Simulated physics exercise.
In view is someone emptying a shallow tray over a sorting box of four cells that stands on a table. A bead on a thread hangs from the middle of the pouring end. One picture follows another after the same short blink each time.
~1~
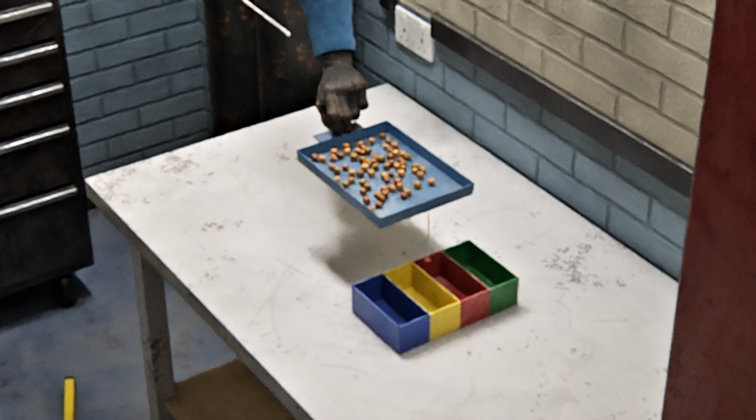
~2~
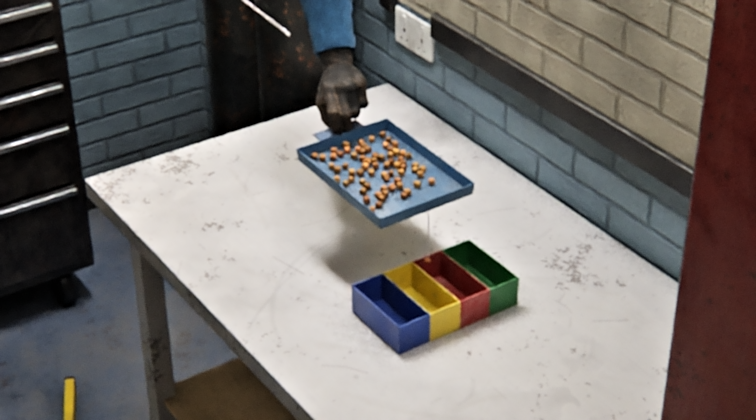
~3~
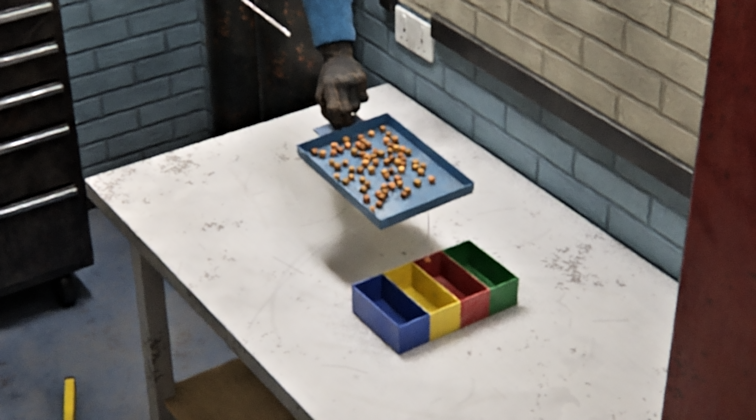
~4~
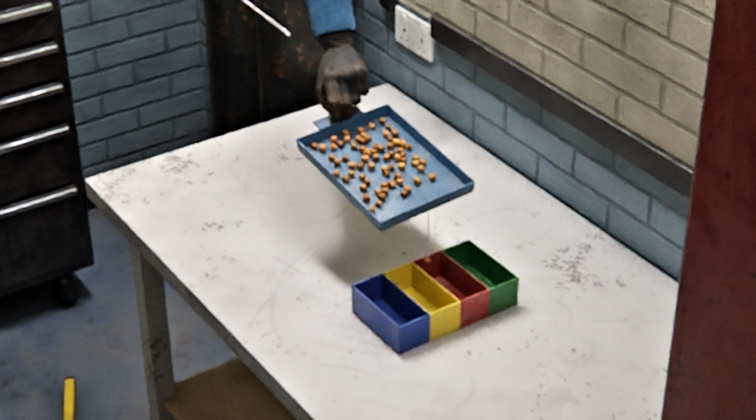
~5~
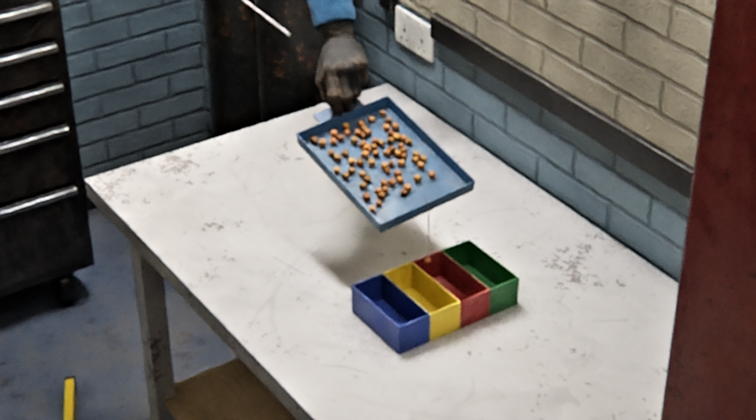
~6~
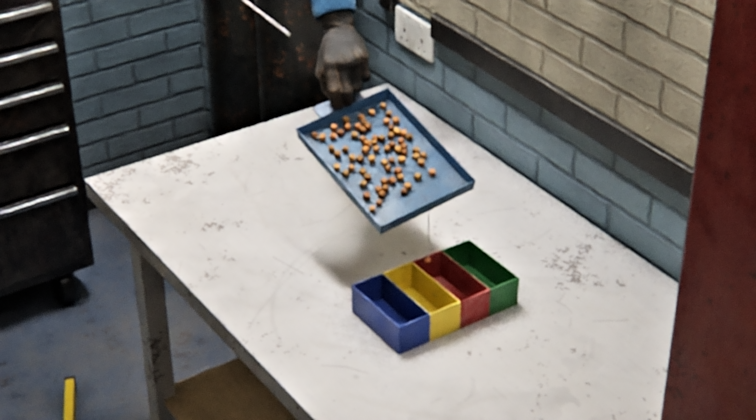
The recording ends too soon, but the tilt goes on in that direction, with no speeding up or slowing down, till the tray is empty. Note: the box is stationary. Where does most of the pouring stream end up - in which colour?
In the blue one.
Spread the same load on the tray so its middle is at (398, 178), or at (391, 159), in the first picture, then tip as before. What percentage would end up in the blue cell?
Estimate: 40 % first, 60 % second.
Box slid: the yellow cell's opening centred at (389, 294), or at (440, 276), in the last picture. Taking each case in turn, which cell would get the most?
Try 1 - the yellow one; try 2 - that blue cell.
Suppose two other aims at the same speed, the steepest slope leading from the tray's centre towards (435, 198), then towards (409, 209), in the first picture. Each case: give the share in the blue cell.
Well, 0 percent for one and then 30 percent for the other.
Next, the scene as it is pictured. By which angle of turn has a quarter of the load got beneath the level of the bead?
At some 115 degrees.
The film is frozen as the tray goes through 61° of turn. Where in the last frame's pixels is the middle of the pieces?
Near (388, 207).
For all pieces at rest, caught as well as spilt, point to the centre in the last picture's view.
(395, 319).
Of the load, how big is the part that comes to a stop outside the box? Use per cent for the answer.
About 10 per cent.
Soon after the last picture, tray tipped steeply; nearly all on the tray; a small part falling or outside the box.
A little later, tray tipped right over; most on the tray; a small part in the blue cell; a small part falling or outside the box.
Later still, tray tipped past a quarter turn; about half in the blue cell; about a third in the yellow cell; a small part falling or outside the box.
At rest, tray tipped past a quarter turn; about half in the blue cell; about a third in the yellow cell; none in the red cell; none in the green cell; a small part outside the box.
